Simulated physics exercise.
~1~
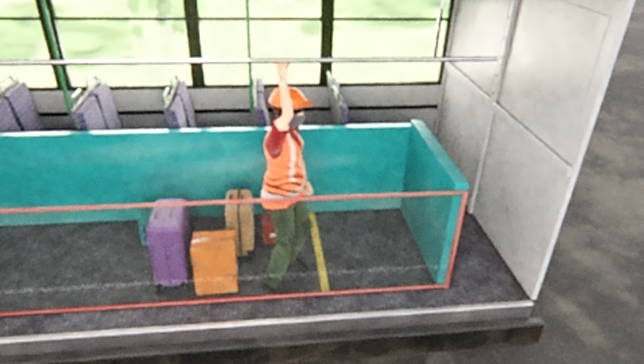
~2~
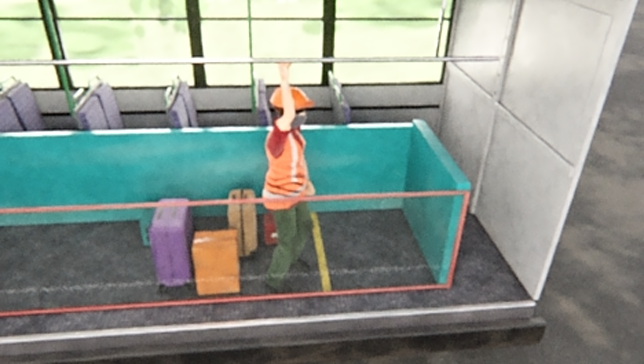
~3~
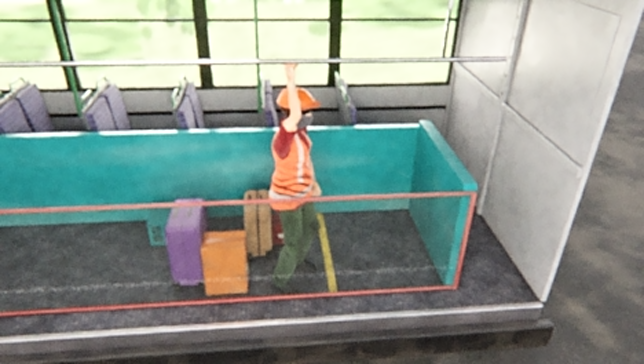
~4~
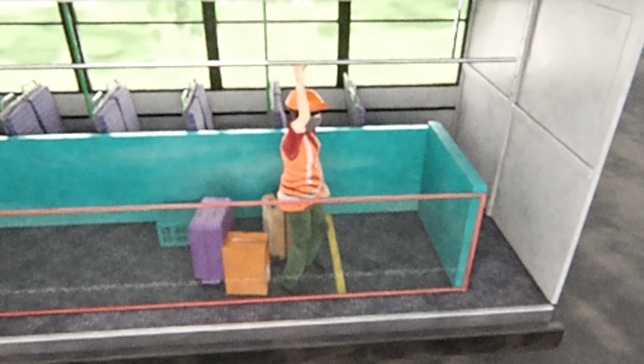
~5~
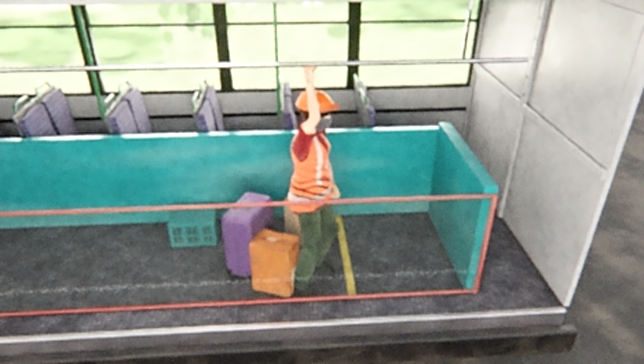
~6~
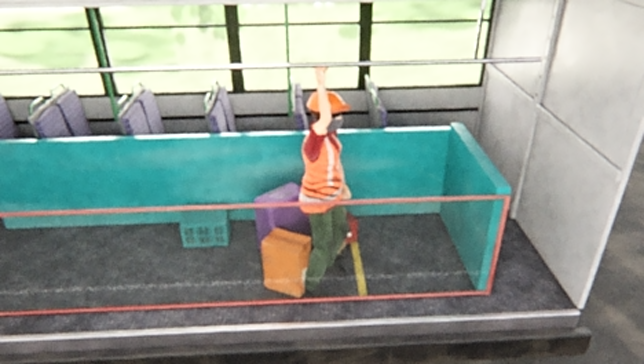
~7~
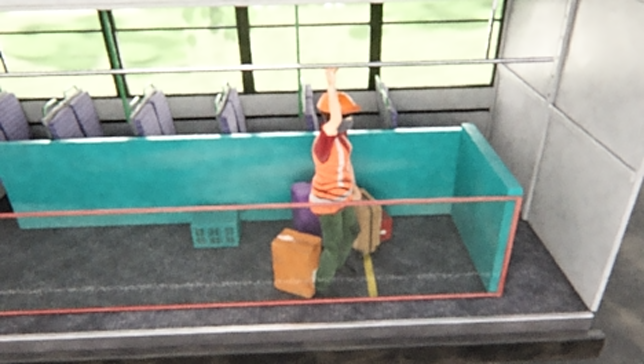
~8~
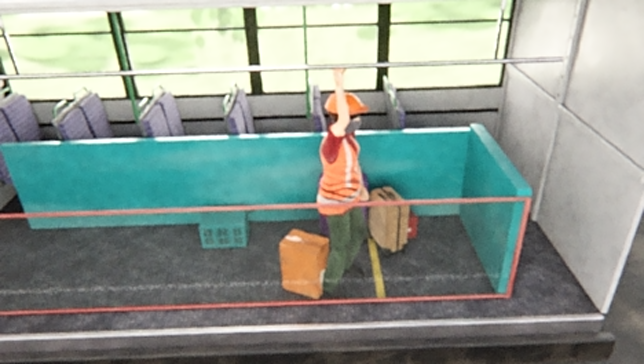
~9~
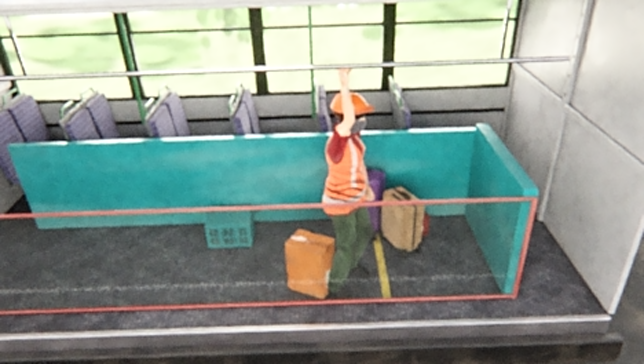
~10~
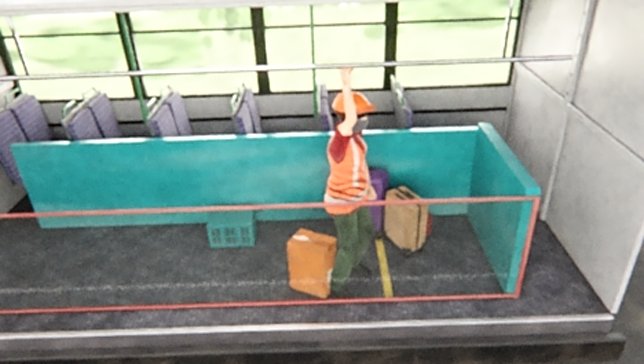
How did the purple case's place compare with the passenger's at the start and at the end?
At the start the purple case stood in plain view to the left of the passenger. By the end it was farther right and farther back, partly hidden behind the passenger and close to the brown case.
On a tram, a passenger in an orange vest held the overhead rail while the luggage slid right, the purple case passing behind them. The brown case and red tub crossed the yellow line, but the purple case and orange pack stopped short.
